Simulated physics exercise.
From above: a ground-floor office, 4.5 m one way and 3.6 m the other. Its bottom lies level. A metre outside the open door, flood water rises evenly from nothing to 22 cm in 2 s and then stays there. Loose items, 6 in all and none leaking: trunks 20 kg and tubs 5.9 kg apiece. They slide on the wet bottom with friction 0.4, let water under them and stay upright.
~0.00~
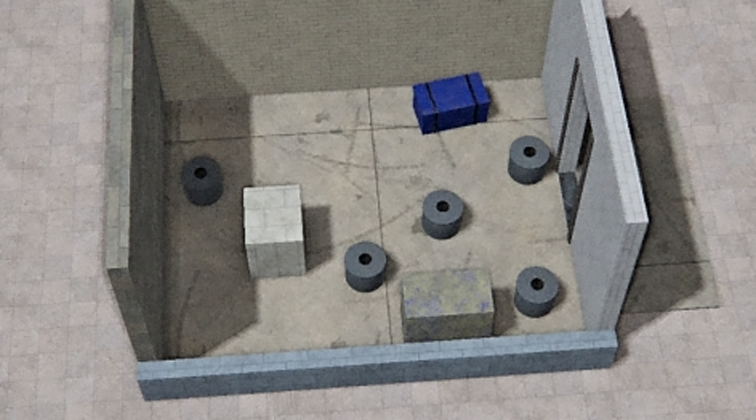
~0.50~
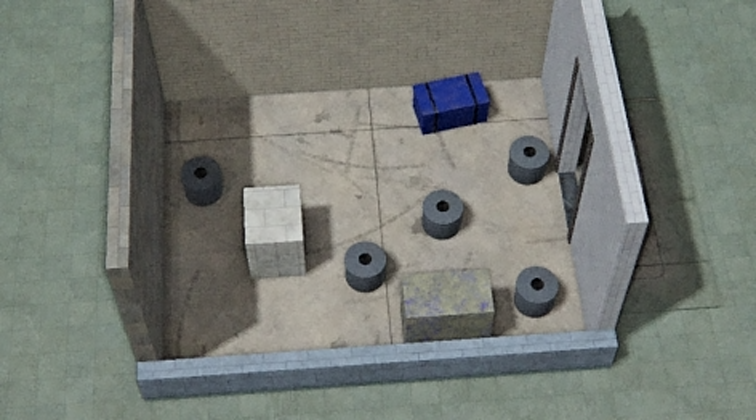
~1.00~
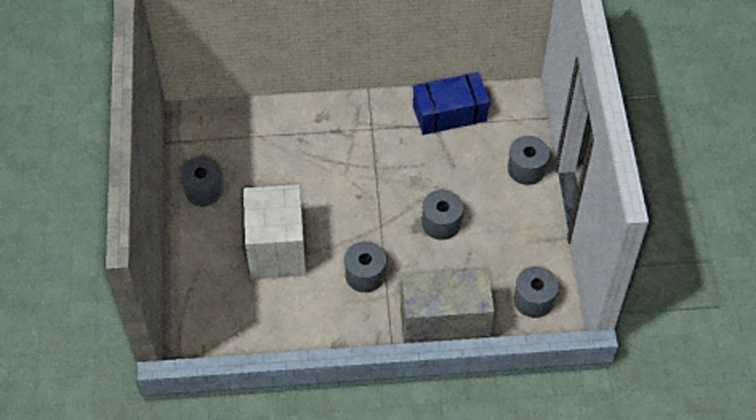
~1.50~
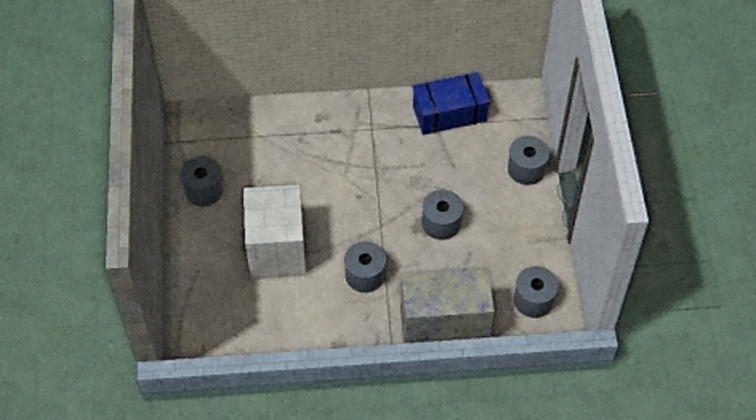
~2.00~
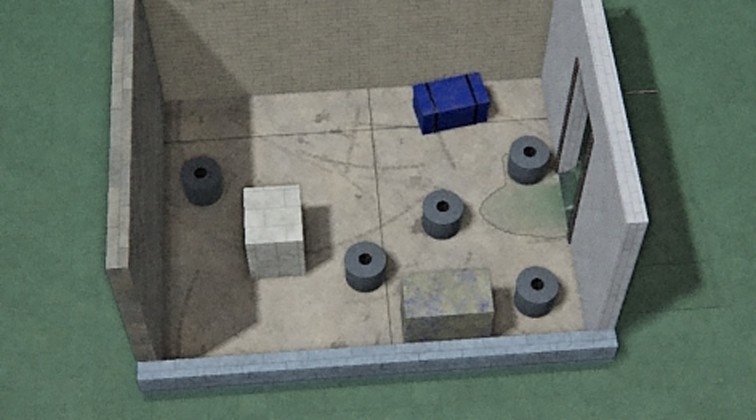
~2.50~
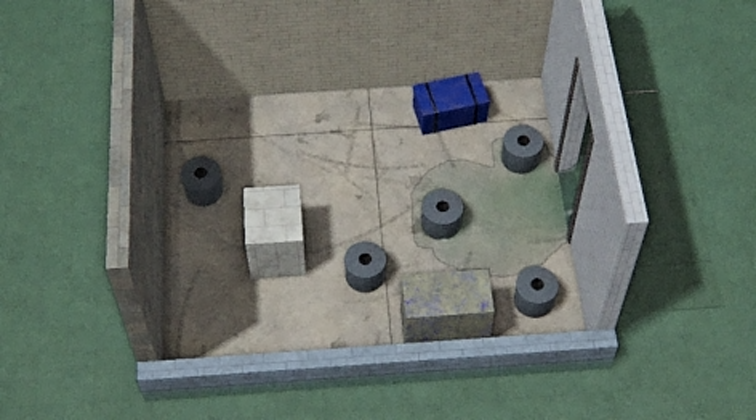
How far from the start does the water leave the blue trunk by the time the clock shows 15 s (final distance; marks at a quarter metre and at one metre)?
Blue trunk is nudged along.
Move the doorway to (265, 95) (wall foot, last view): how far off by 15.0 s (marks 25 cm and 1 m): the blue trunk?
In that case the blue trunk gets carried off.
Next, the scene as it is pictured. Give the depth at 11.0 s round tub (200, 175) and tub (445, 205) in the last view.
About 10 and 11 cm.
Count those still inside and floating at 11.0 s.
At that moment 5.
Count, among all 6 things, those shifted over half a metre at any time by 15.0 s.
I count 5.
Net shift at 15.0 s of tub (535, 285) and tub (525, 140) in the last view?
In that order: 5 cm, 200 cm.
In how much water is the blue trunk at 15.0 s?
Roughly 10 cm.
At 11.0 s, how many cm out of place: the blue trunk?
About 10 cm.
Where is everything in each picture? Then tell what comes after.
In the first picture, the blue trunk at (451, 94), on the bottom; 0.0 m2 under water; 0 of 6 have shifted.
In the second picture, the blue trunk at (451, 94) rests on the ground; water covers 0.0 m2; 0 of 6 have shifted.
In the third picture, the blue trunk at (451, 94), on the bottom; 0.0 m2 under water; 0 of 6 have shifted.
In the fourth picture, the blue trunk at (451, 94) rests on the ground; 0.0 m2 under water; 0 of 6 have shifted.
In the fifth picture, the blue trunk at (451, 94), on the bottom; 0.5 m2 under water; 0 of 6 have shifted.
In the sixth picture, the blue trunk at (451, 94) rests on the ground; 2.0 m2 under water; 1 of 6 have shifted.
After 3.5 s the blue trunk is near (451, 94), 0.0 m from its start, aground; 0 afloat.
After 6.8 s the blue trunk is near (451, 94), 0.0 m from its start, aground; 3 afloat.
After 11.0 s the blue trunk is near (460, 93), 0.1 m from its start, afloat; 5 afloat.
After 15.0 s the blue trunk is near (506, 121), 0.7 m from its start, afloat; 6 afloat.
